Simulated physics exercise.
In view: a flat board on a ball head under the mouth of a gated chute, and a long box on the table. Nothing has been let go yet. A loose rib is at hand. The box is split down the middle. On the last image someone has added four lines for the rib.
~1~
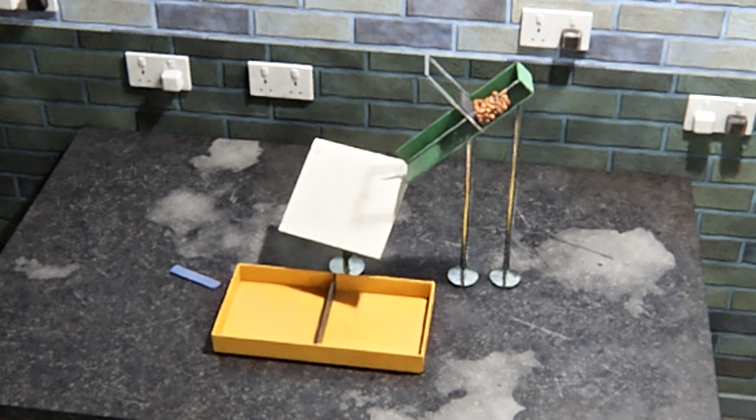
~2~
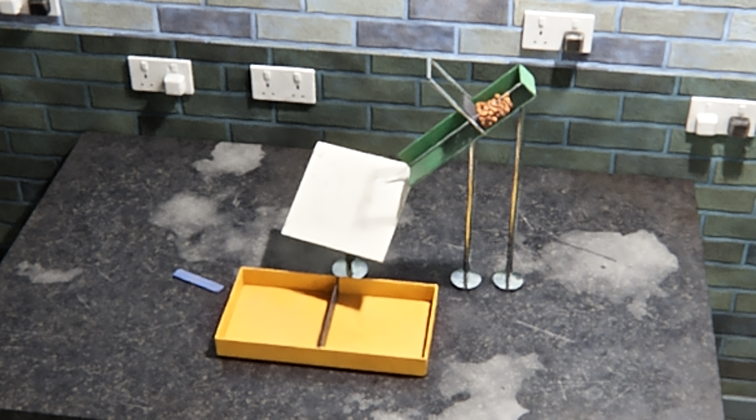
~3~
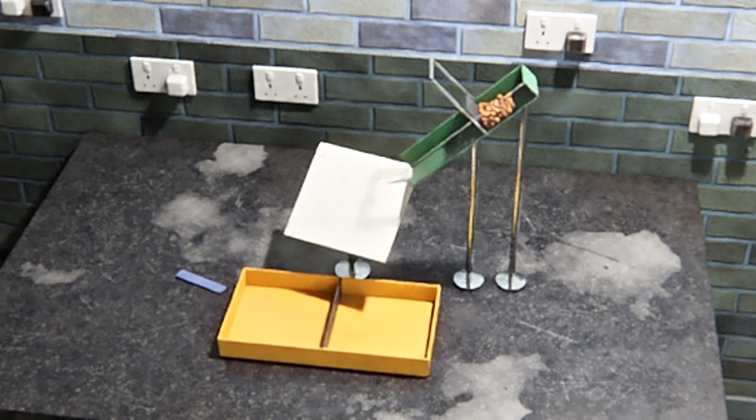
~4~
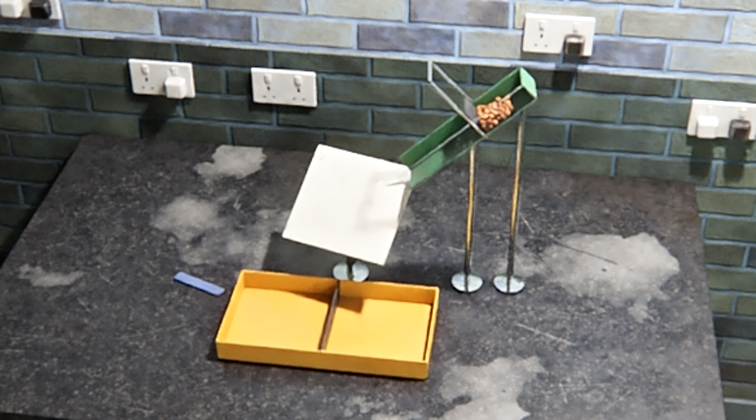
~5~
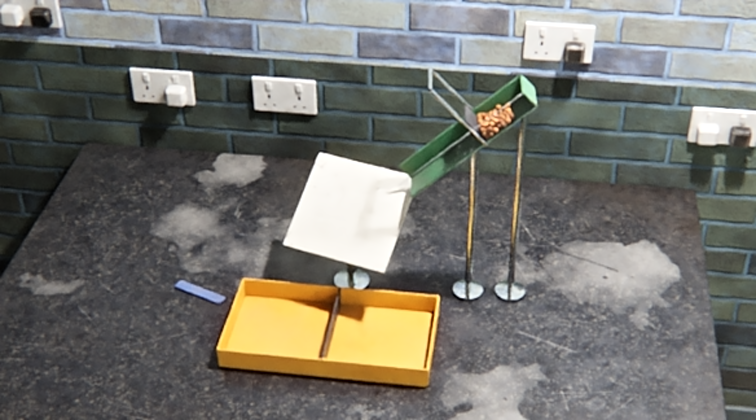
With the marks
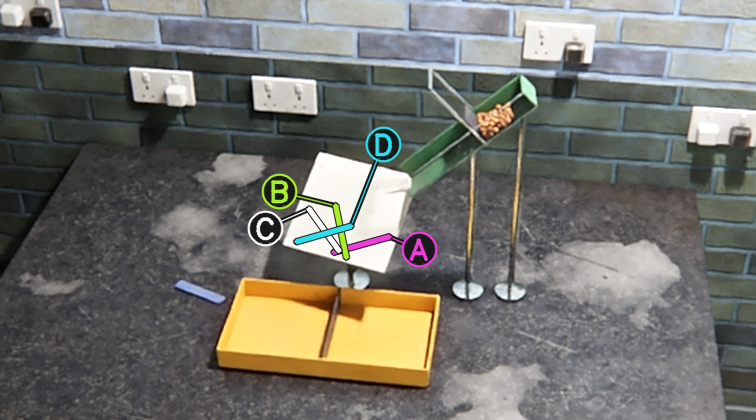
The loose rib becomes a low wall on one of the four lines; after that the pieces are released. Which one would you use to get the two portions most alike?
Take C.
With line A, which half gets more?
The left half.
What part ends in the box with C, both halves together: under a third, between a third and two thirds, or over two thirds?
Line C gives over two thirds.
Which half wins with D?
Left.
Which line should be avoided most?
A.
On the marked copy, line A from (389, 236) to (334, 252); line B from (335, 205) to (346, 257); line C from (309, 209) to (338, 250); line D from (350, 226) to (296, 241).
For line A, of what is caught, all in the left half, none in the right.
For line B, of what is caught, a small part in the left half, most in the right.
For line C, of what is caught, about a third in the left half, about two thirds in the right.
For line D, of what is caught, most in the left half, about a quarter in the right.
